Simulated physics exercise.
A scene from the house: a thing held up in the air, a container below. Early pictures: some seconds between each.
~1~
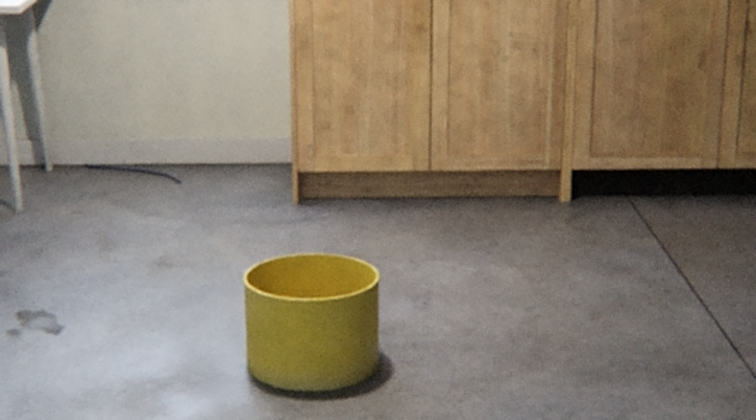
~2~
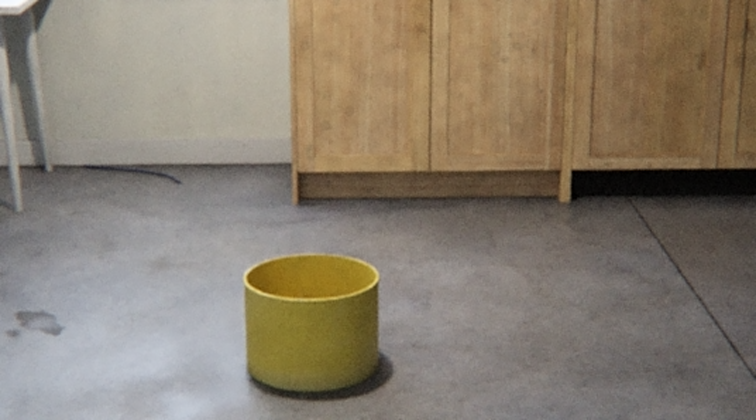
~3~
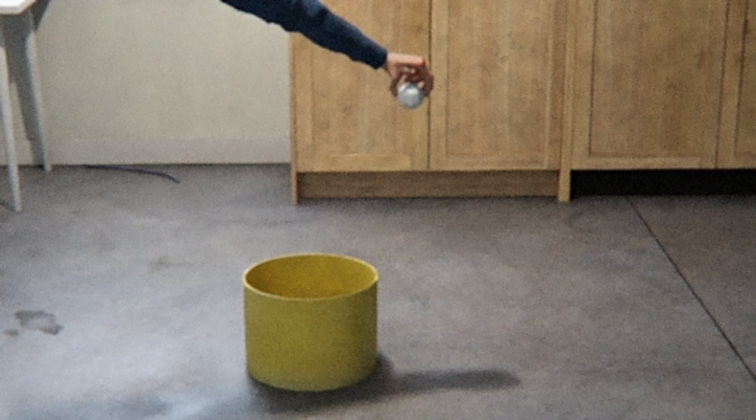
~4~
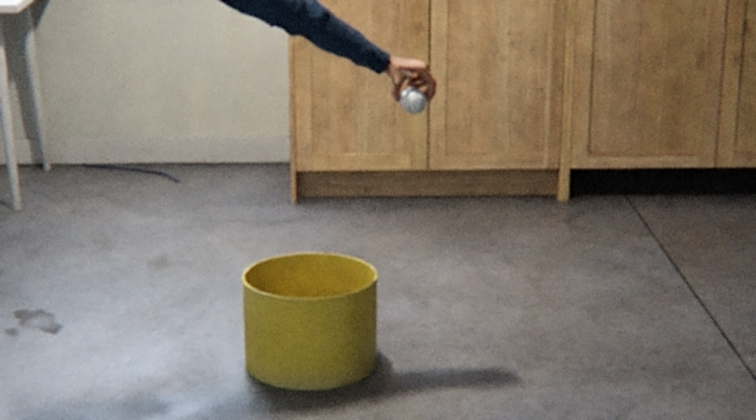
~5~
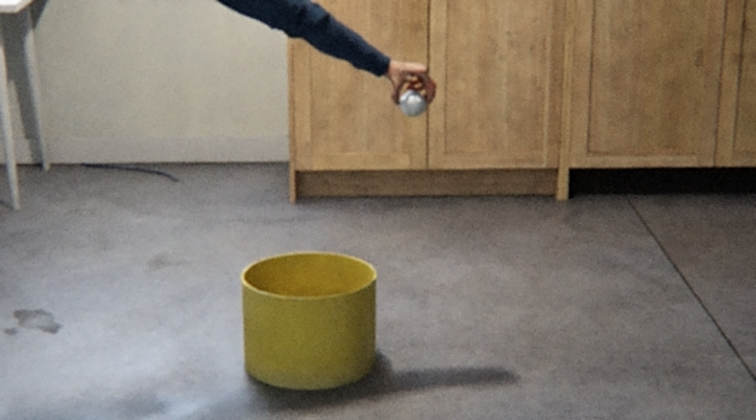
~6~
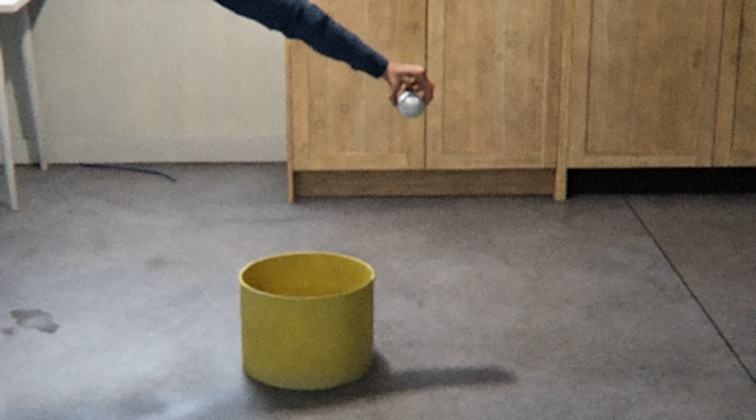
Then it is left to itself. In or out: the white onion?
It's going to be off the mark, I'd bet.
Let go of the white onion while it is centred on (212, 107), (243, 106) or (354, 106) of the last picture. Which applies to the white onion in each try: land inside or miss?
As it turns out, it does not get in the first time, enters the mouth the next time and enters the mouth the last time.
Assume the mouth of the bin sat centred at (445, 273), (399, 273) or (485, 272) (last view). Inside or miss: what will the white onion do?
Lands in it, lands in it, falls outside.
Then, 0.22 s after the last picture, white onion falling near (411, 167).
Then, 0.36 s after the last picture, white onion falling near (410, 294).
At rest, the white onion falls beside it, near (409, 349).
